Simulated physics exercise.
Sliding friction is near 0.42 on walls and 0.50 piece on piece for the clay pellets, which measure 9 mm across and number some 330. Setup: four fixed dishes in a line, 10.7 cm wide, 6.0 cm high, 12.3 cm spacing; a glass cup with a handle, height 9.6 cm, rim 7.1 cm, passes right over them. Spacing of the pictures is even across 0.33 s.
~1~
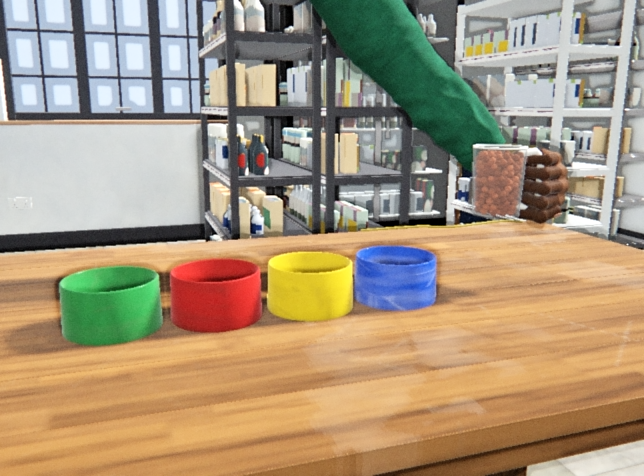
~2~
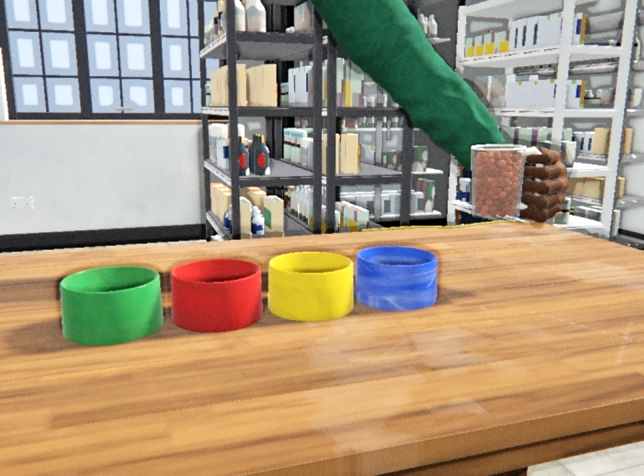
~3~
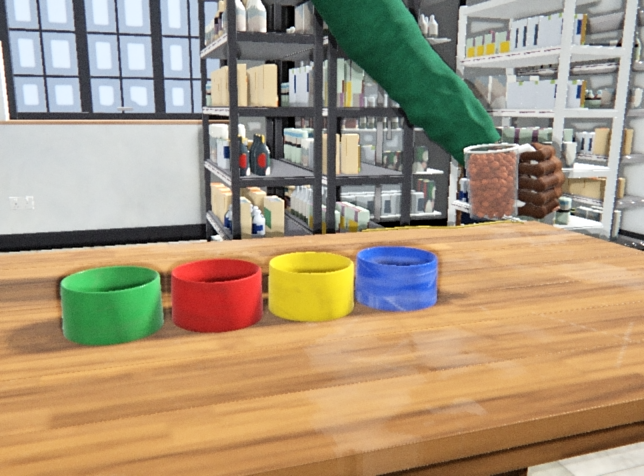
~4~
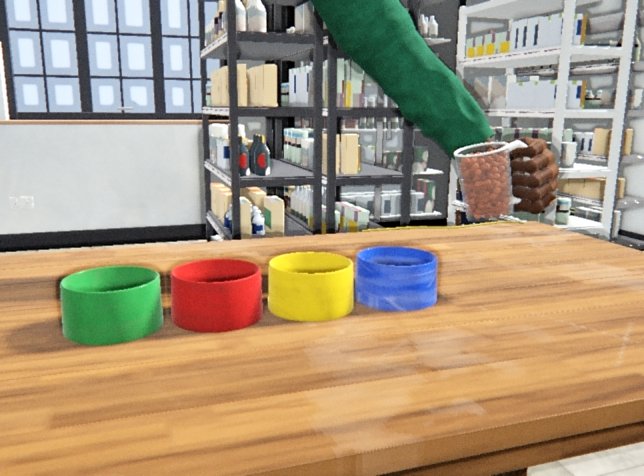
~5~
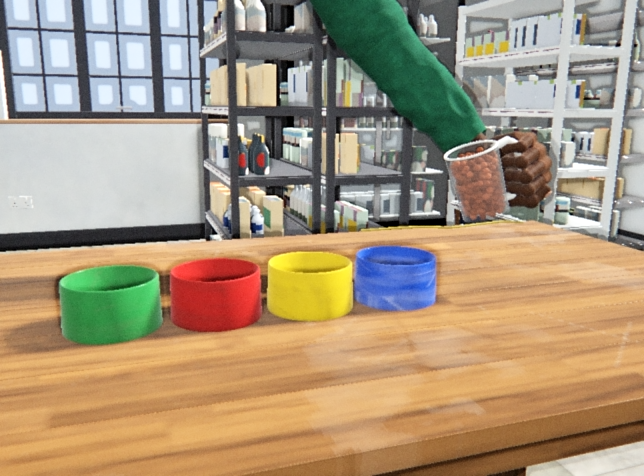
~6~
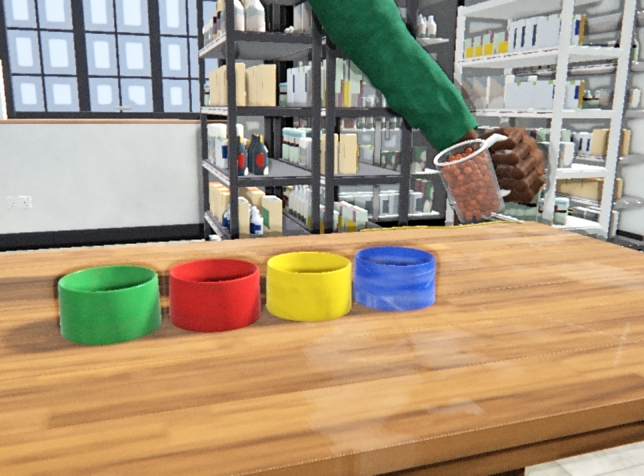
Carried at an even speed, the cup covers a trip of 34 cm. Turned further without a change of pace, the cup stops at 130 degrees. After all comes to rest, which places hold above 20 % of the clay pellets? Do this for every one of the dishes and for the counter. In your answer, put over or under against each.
Red dish - under; blue dish - under; green dish - under; yellow dish - over; counter - under.
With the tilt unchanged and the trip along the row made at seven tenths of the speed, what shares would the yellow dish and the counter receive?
Result - yellow dish: 10; counter: 30.
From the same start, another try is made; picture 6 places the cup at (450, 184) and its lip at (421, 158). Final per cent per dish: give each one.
Red 100; blue 0; green 0; yellow 0.
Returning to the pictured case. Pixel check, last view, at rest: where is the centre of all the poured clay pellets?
Look around (304, 289) in the last picture.
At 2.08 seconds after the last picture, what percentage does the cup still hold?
Estimate: Around 0 % of the load.
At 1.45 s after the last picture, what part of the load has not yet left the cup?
Roughly 0 per cent, I'd say.
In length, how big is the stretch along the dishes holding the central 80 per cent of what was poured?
7 cm.
Then, 0.87 s after the last picture, tilt 111 degrees; cup holds 75 %, yellow 10 %.
Then, 1.45 s after the last picture, tilt 130 degrees; cup holds 0 %, yellow 95 %.
Then, 2.08 s after the last picture, tilt 130 degrees; cup holds 0 %, yellow 95 %.
In the end, red 0 %, blue 0 %, green 0 %, yellow 95 %, counter 5 %.
